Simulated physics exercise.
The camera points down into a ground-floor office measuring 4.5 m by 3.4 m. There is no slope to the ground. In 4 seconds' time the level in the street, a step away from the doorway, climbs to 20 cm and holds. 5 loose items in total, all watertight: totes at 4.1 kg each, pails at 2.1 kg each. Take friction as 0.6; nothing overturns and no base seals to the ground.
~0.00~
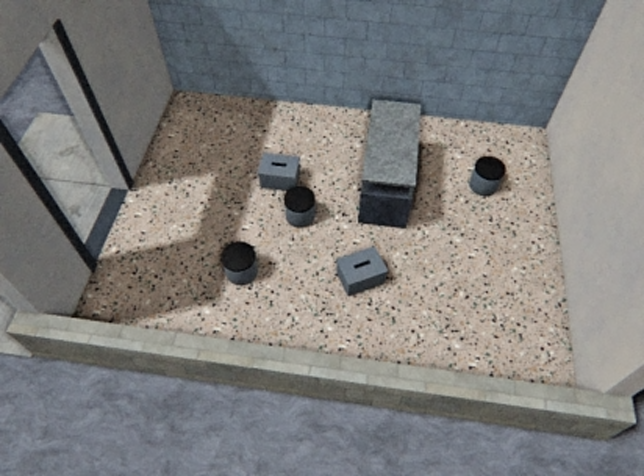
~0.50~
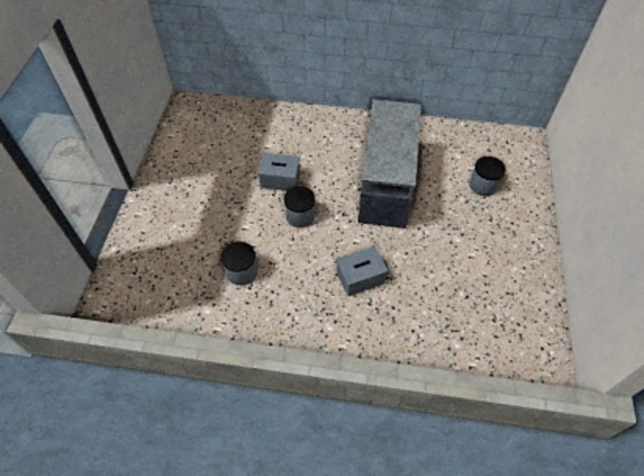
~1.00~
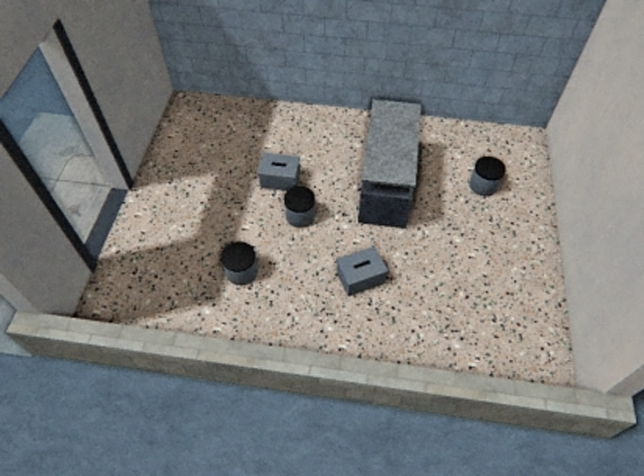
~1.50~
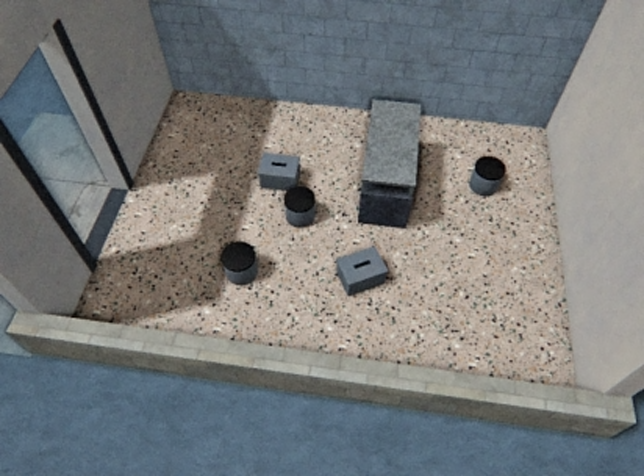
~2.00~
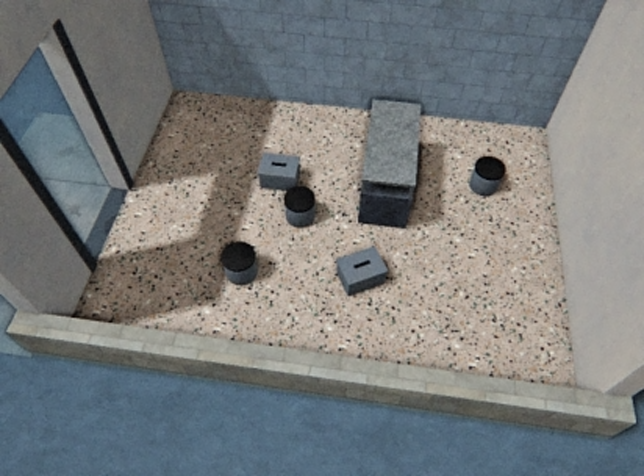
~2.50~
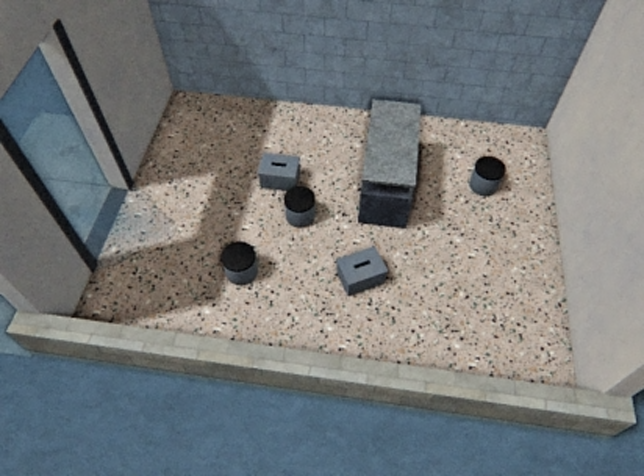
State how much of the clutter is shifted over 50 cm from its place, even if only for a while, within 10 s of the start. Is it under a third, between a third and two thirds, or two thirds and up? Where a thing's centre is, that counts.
It is two thirds and up.
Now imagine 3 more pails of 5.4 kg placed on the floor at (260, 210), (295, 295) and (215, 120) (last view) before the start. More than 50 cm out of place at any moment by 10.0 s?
Note: Item 1 above threshold; item 2 above threshold; item 3 below threshold.
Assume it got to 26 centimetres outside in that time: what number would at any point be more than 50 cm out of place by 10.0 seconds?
Then it comes to 5.
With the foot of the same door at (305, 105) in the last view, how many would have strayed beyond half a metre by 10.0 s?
Then it comes to 4 of them.
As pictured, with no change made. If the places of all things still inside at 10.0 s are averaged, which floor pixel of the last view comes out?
Averaged position, last view: Near pixel (481, 182).
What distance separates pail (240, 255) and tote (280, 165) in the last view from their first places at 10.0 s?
Net displacement, in order: 300 cm; 200 cm.
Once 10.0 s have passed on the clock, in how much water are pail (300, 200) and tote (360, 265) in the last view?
Roughly 8 and 6 cm.
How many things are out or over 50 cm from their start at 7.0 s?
4 in all.
After 3.5 s 0 of 5 are over 50 cm from their spots; 0 afloat.
After 4.5 s 1 of 5 are over 50 cm from their spots; 0 afloat.
After 7.0 s 4 of 5 are over 50 cm from their spots; 4 afloat.
After 10.0 s 5 of 5 are over 50 cm from their spots, and 5 have been at some point; 5 afloat.
